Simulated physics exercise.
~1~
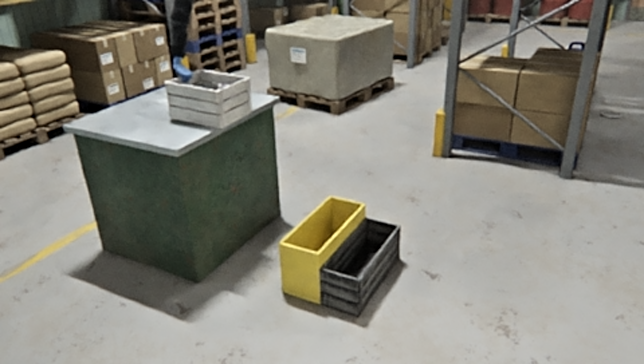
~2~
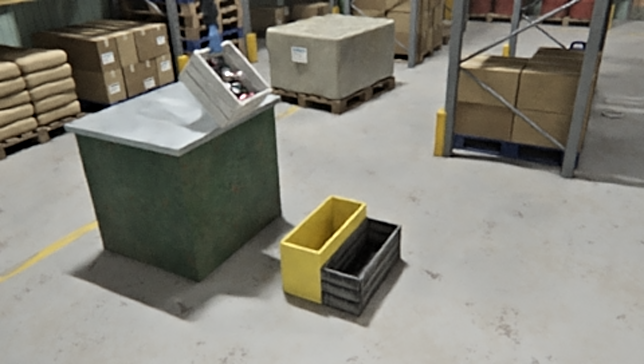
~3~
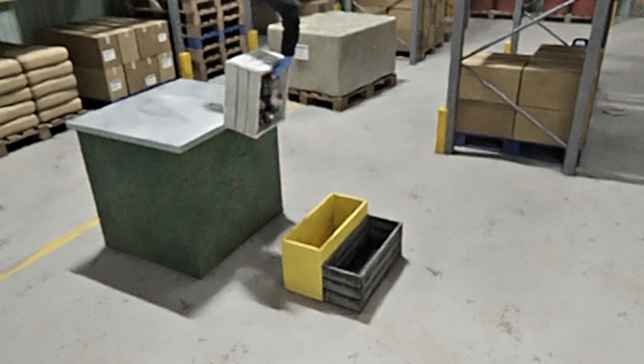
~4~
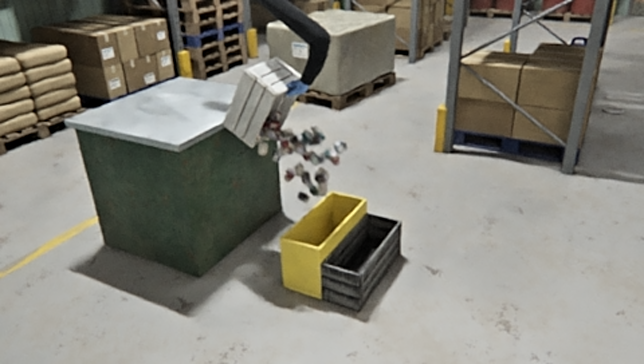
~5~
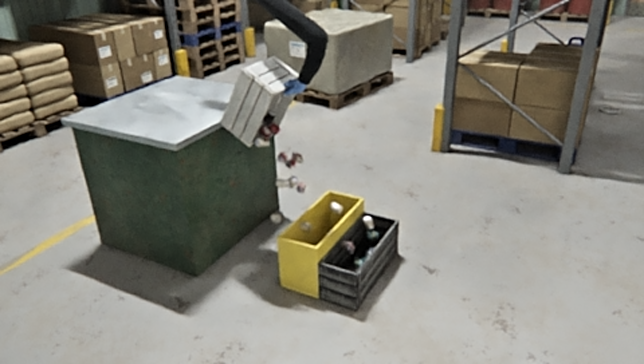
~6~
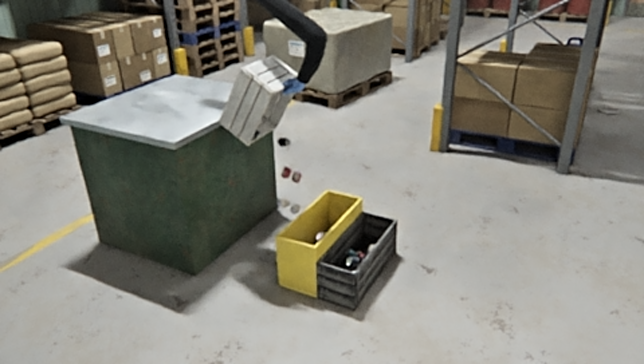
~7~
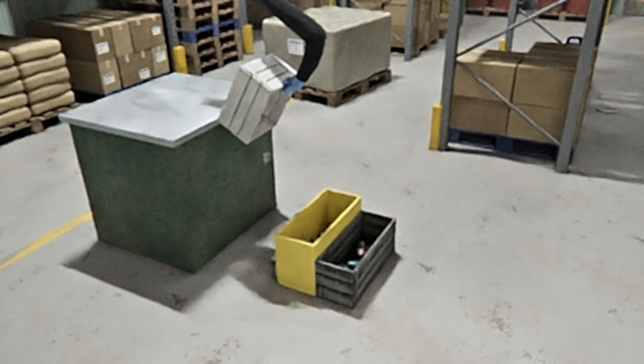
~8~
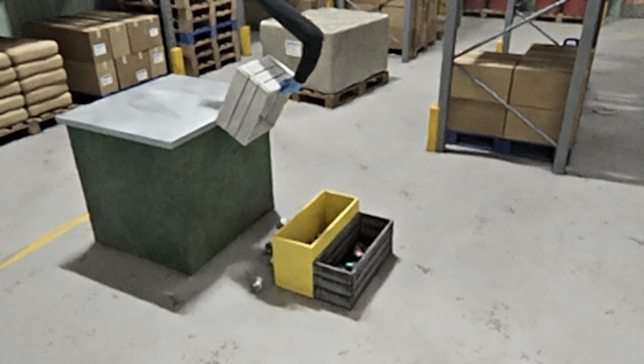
A dark arm tips a white tote, spilling small cans into two tubs and onto the floor.
